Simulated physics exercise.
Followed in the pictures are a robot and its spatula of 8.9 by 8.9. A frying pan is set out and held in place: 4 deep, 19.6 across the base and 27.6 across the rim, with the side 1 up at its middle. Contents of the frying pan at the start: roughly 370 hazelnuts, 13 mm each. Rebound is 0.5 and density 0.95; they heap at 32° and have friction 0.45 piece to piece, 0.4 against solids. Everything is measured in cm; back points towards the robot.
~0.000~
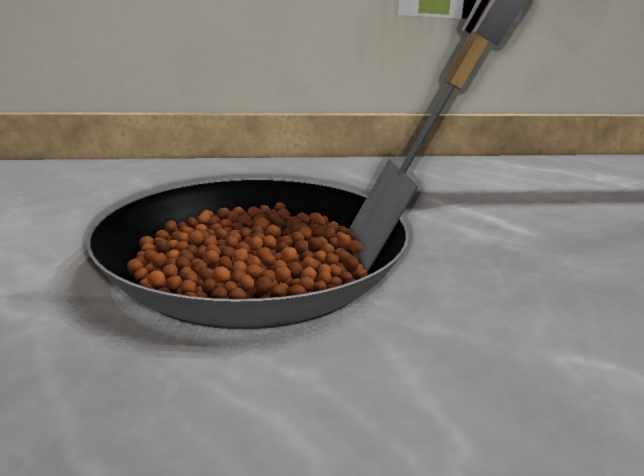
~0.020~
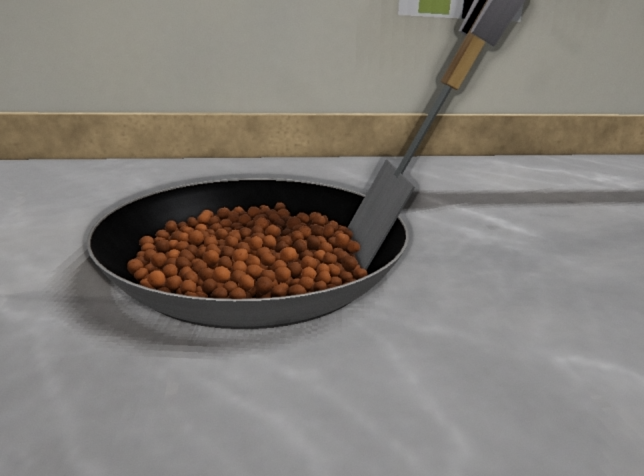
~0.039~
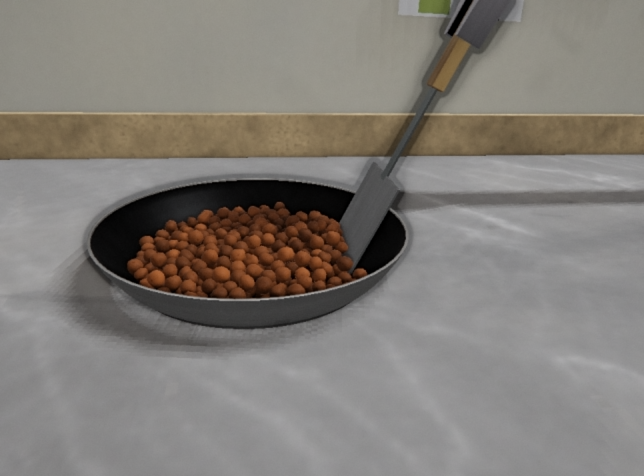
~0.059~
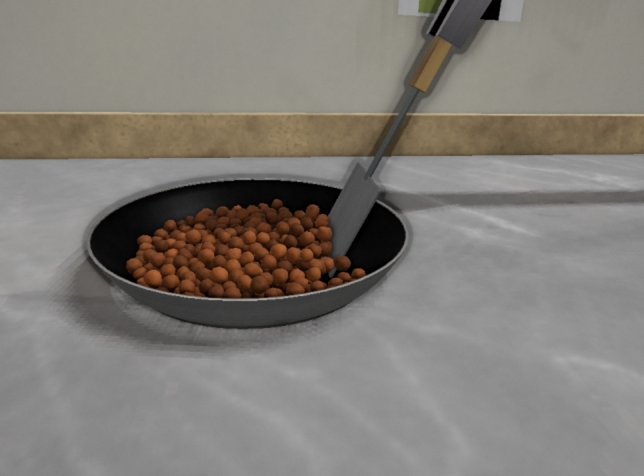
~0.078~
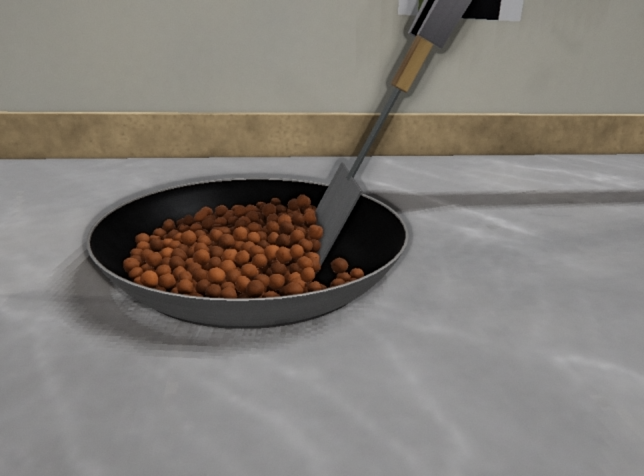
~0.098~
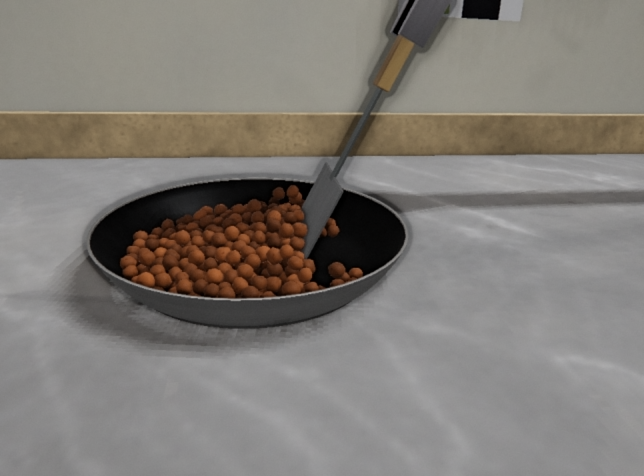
In this clip, a spatula held by a robot arm stands in a dark frying pan of hazelnuts, then pushes leftward, heaping the nuts toward the left while a few stay behind on the right side of the pan.
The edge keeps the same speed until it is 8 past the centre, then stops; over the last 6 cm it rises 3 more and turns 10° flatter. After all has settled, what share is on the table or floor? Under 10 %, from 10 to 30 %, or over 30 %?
From 10 to 30 %.
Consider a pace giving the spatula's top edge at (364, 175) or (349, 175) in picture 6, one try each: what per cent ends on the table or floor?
5 % and 10 %.
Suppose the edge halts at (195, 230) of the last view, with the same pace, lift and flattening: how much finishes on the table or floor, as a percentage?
The share ending on the table or floor is about 5 per cent.
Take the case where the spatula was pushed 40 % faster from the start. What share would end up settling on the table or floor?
The share on the table or floor would be about 20 percent.
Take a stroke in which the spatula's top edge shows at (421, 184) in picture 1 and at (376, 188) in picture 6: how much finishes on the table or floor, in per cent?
Close to 5 in a hundred.
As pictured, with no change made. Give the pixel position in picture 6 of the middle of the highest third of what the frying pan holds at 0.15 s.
The top third sits at roughly (231, 237).
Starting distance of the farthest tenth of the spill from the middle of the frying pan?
That's near 40 cm.
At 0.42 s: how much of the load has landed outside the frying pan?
I'd say close to 15 in a hundred.
After 0.15 s, sloping 64°, highest piece 7 above the table; 372 in the frying pan.
After 0.19 s, sloping 60°, highest piece 7 above the table; 372 in the frying pan.
After 0.42 s, sloping 54°, highest piece 9 above the table; 311 in the frying pan, 52 on the table or floor, 9 on the blade or in flight.
After 1.47 s, sloping 54°, highest piece 4 above the table; 311 in the frying pan, 61 on the table or floor.
At rest, 311 in the frying pan, 61 on the table or floor. That is 16 % on the table or floor.
